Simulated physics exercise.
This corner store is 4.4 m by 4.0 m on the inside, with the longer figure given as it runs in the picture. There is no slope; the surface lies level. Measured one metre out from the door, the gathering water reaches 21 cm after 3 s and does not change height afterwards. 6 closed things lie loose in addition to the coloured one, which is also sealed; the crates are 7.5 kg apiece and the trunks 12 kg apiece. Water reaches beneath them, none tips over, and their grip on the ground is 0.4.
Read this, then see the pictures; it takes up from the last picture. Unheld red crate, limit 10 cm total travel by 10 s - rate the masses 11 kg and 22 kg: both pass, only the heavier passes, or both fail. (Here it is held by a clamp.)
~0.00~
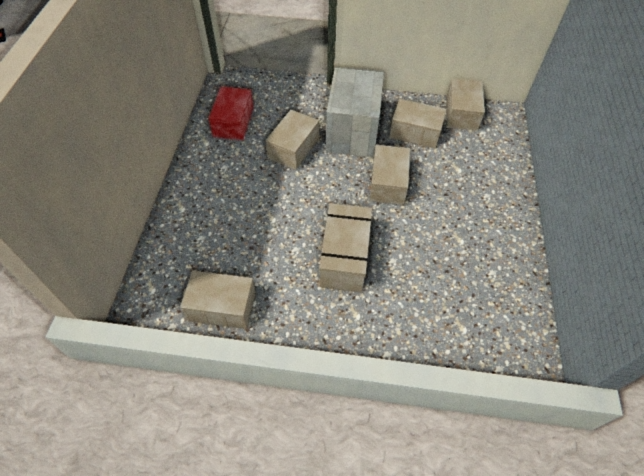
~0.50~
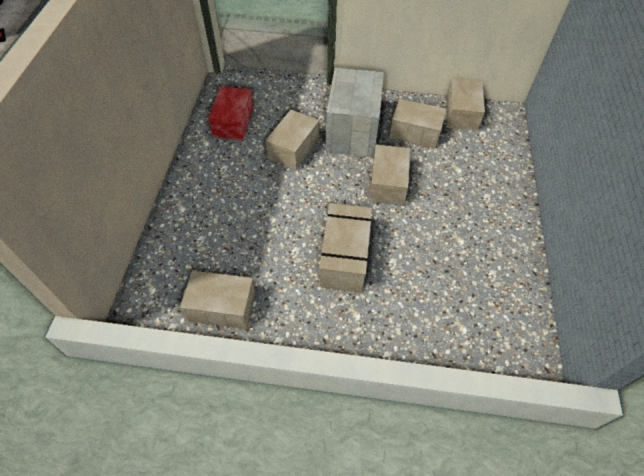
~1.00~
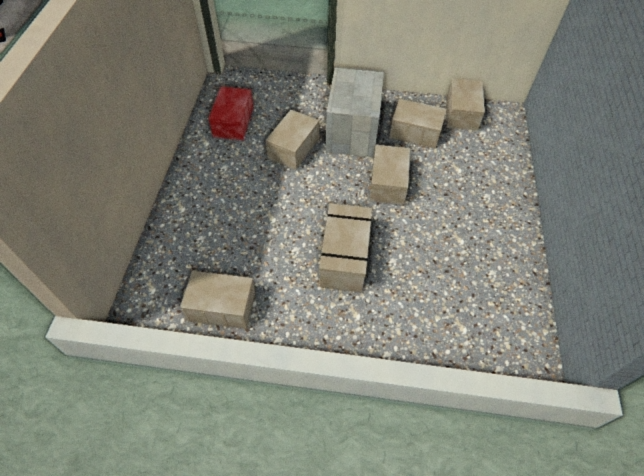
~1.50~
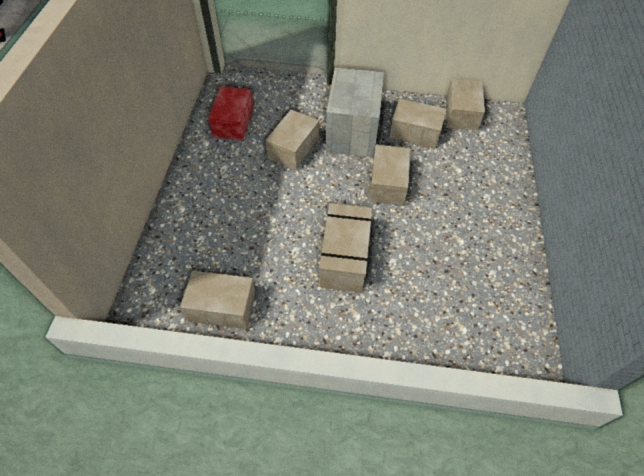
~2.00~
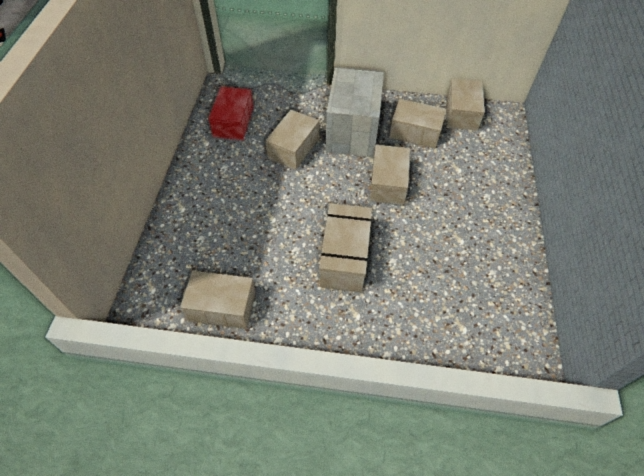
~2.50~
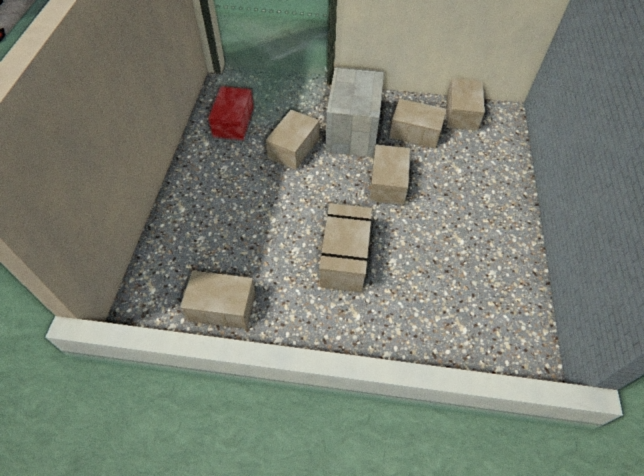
Both fail.
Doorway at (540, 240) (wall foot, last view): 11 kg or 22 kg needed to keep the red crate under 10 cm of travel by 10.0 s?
There both choices fail.
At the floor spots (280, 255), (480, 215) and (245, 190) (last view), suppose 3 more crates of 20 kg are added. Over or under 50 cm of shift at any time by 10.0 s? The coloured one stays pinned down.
First: Beyond the limit; second: Inside the limit; third: Beyond the limit.
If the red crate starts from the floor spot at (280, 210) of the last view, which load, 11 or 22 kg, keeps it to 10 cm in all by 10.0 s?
Note: None OK.
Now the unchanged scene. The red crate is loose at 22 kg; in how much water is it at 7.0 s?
Depth: Approx. 9 cm.
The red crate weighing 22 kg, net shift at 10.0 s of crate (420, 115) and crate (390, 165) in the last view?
The first is 0 cm from its start, the second 0 cm.
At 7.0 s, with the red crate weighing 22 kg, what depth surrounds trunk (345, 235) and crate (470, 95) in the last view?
Depths: Near 5 cm, then near 1 cm.
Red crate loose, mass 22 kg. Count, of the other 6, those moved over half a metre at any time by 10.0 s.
It works out to 3.
After 3.5 s the red crate would be 49 cm from its start with 11 kg and 15 cm from its start with 22 kg; 5 cm of water round it then.
After 4.5 s the red crate would be 155 cm from its start with 11 kg and 78 cm from its start with 22 kg; 7 cm of water round it then.
After 7.0 s the red crate would be 253 cm from its start with 11 kg and 199 cm from its start with 22 kg; 9 cm of water round it then.
After 10.0 s the red crate would be 250 cm from its start with 11 kg and 280 cm from its start with 22 kg; 15 cm of water round it then.
